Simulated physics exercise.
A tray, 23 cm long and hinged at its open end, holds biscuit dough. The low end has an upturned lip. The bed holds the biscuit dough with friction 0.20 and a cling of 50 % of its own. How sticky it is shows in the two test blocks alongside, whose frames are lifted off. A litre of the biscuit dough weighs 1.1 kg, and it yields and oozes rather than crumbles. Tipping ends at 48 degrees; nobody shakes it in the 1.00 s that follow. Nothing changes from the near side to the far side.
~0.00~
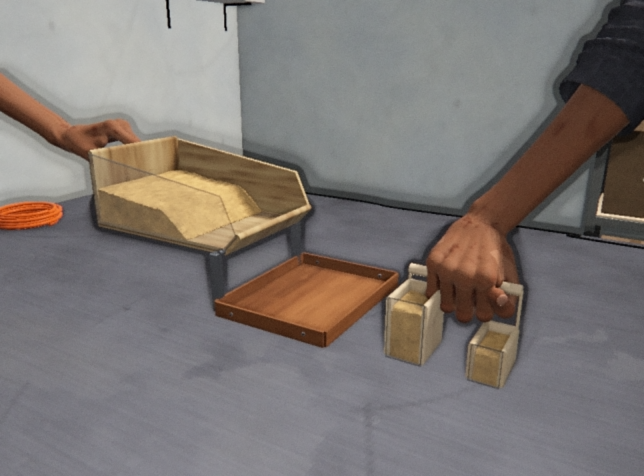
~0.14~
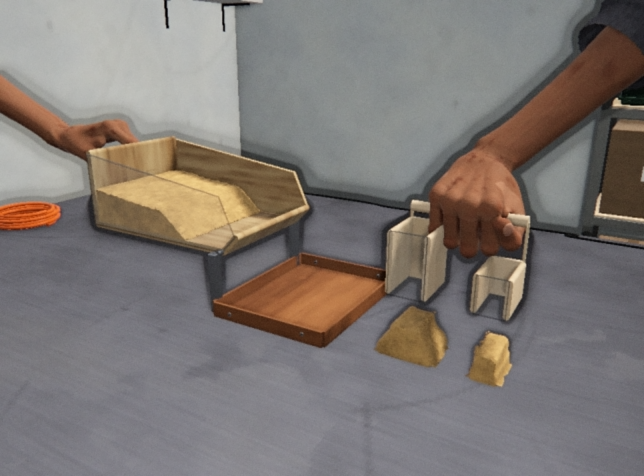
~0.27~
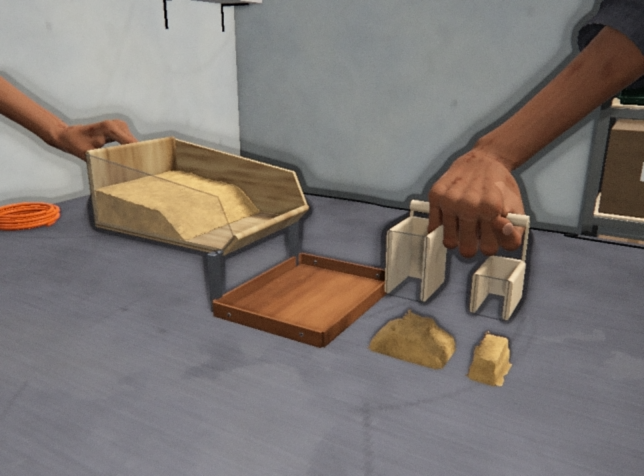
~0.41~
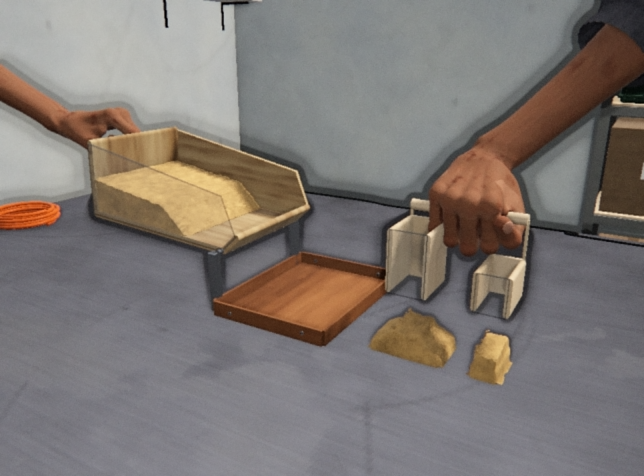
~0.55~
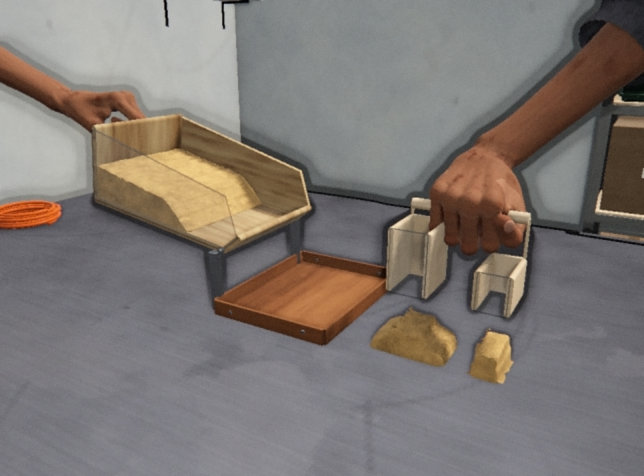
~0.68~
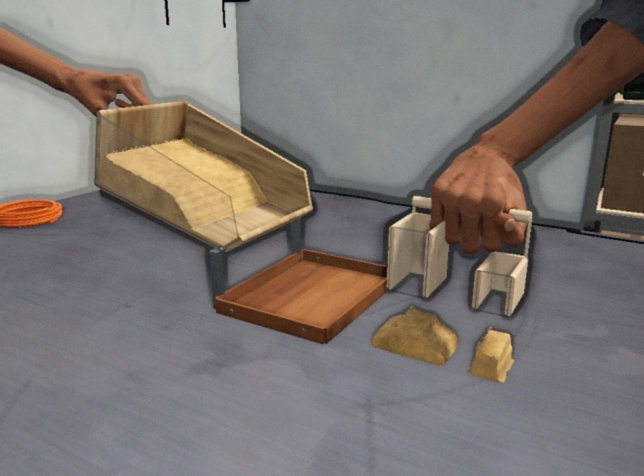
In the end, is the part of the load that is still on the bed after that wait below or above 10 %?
Expect above 10 %.
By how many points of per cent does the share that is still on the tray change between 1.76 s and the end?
Some 0 per cent.
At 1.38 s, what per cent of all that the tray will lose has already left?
About 70 %.
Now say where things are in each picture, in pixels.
The first frame shows top of the high end at (92, 154), tilt 0 degrees; front end of the biscuit dough at (186, 239); test blocks 6.1 cm, 3.4 cm high (left to right).
The second frame shows top of the high end at (90, 154), tilt 0 degrees; front end of the biscuit dough at (185, 240); test blocks 4.1 cm, 3.1 cm high (left to right).
The third frame shows top of the high end at (90, 154), tilt 0 degrees; front end of the biscuit dough at (184, 240); test blocks 3.4 cm, 3.1 cm high (left to right).
The fourth frame shows top of the high end at (92, 144), tilt 3 degrees; front end of the biscuit dough at (185, 236); test blocks 3.4 cm, 3.1 cm high (left to right).
The fifth frame shows top of the high end at (96, 129), tilt 9 degrees; front end of the biscuit dough at (187, 230); test blocks 3.4 cm, 3.1 cm high (left to right).
The sixth frame shows top of the high end at (101, 115), tilt 14 degrees; front end of the biscuit dough at (192, 228); test blocks 3.4 cm, 3.1 cm high (left to right).
By 1.00 s, the tilt is 26 degrees and 100 % is on the bed.
By 1.38 s, the tilt is 40 degrees and 44 % is on the bed.
By 1.76 s, the tilt is 48 degrees and 17 % is on the bed.
By 2.14 s, the tilt is 48 degrees and 17 % is on the bed.
By 2.64 s, at the end, the tilt is 48 degrees and 17 % is on the bed.
